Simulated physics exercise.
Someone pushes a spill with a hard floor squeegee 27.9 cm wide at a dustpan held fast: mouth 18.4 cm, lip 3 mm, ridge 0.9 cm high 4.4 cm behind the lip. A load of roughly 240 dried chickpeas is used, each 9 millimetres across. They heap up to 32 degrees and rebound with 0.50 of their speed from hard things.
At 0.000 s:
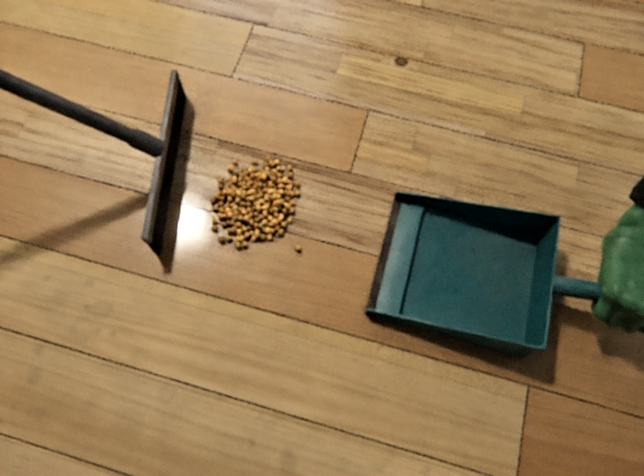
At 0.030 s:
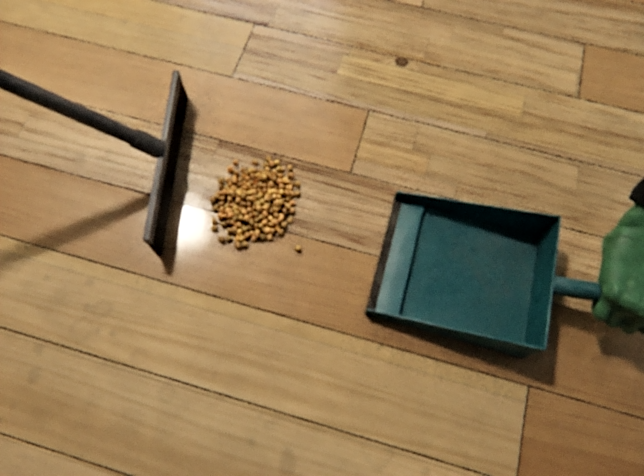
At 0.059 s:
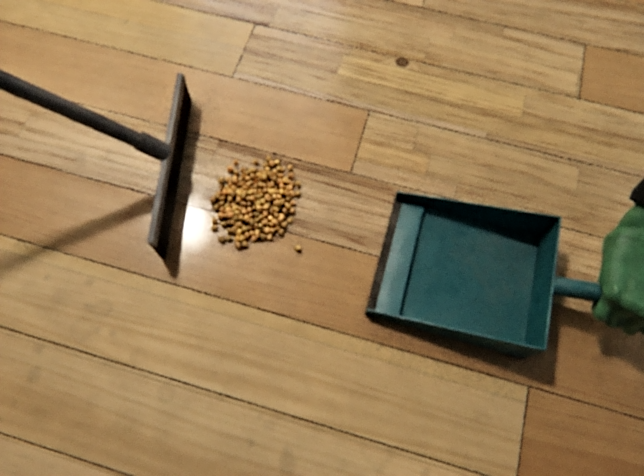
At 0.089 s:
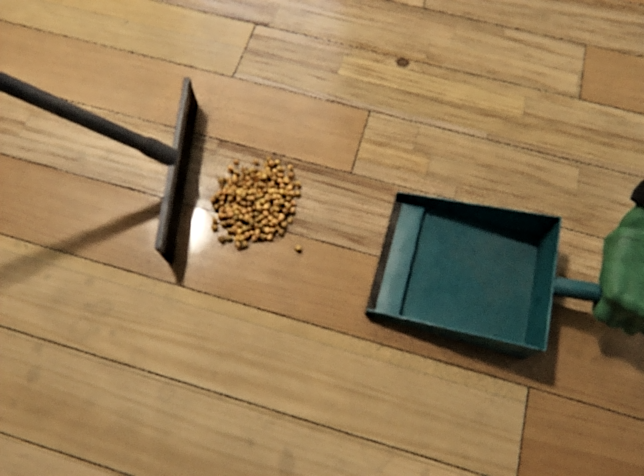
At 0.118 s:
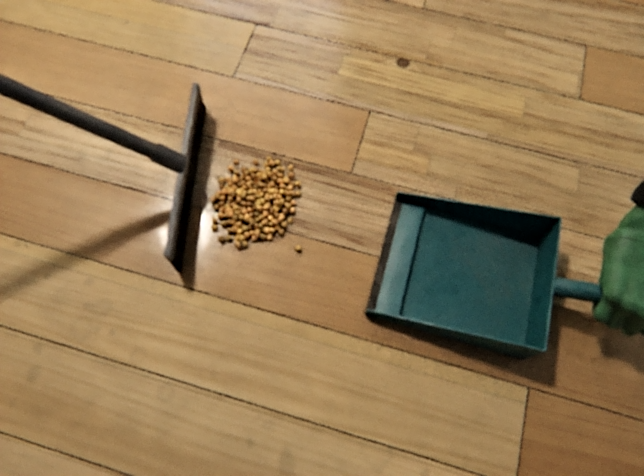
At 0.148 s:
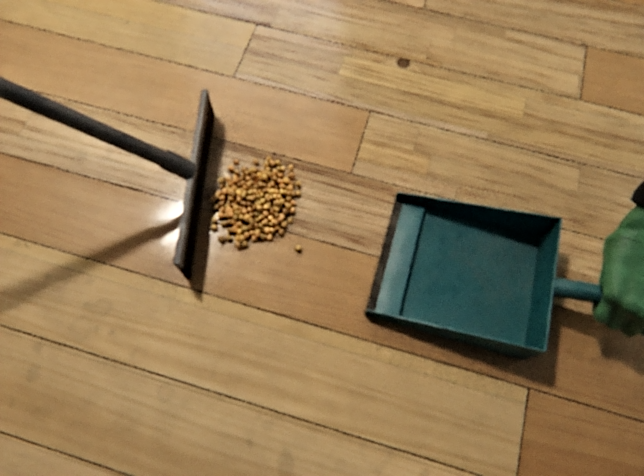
A green-gloved hand holds a teal dustpan still while a dark squeegee slides right toward chickpeas.
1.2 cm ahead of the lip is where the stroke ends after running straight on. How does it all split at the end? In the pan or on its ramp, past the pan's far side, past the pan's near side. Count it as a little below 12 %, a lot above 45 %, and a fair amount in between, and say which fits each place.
Pan: A little, far side: A fair amount, near side: A little.
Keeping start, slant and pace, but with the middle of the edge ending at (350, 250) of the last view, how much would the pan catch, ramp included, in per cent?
About 15 per cent.
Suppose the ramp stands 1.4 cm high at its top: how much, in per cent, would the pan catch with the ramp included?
5 %.
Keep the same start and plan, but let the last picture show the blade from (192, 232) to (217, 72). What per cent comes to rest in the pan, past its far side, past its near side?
Final per cent - pan 15, far 55, near 0.
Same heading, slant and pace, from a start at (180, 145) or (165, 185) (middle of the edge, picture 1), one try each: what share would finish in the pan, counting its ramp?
About 10 and 0 per cent.
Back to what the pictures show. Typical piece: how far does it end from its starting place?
It comes to some 16 cm.
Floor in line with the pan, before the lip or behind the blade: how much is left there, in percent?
Share: Roughly 70 percent.
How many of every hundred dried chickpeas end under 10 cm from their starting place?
I'd estimate roughly 10 per cent.
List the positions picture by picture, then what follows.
Blade from (147, 239) to (176, 77), moved 0.0 cm, 0 of the pieces shifted so far; middle of the pieces at (257, 202); pan at (469, 277), in the first frame.
Blade from (149, 240) to (177, 77), moved 0.3 cm, 0 of the pieces shifted so far; middle of the pieces at (258, 202), in the second frame.
Blade from (153, 243) to (182, 80), moved 1.1 cm, 0 of the pieces shifted so far; middle of the pieces at (258, 202), in the third frame.
Blade from (160, 249) to (188, 84), moved 2.4 cm, 0 of the pieces shifted so far; middle of the pieces at (258, 202), in the fourth frame.
Blade from (169, 256) to (197, 90), moved 4.2 cm, 0 of the pieces shifted so far; middle of the pieces at (258, 202), in the fifth frame.
Blade from (179, 264) to (206, 96), moved 6.0 cm, 0 of the pieces shifted so far; middle of the pieces at (258, 202); pan at (469, 279). Its pace works out near 0.61 m/s, heading 23 degrees towards the viewer's side, in the sixth frame.
After 0.36 s, middle of the blade 17 cm from the lip; 0 % over the lip, far side 10 %, near side 0 %.
After 0.51 s, middle of the blade 8 cm from the lip; 0 % over the lip, far side 15 %, near side 5 %.
After 0.77 s, middle of the blade 5 cm from the lip; 5 % over the lip, far side 20 %, near side 10 %.
In the end, at 1.1 s, pan 5 %, far side 20 %, near side 10 %, in front of the lip or behind the blade 70 %.
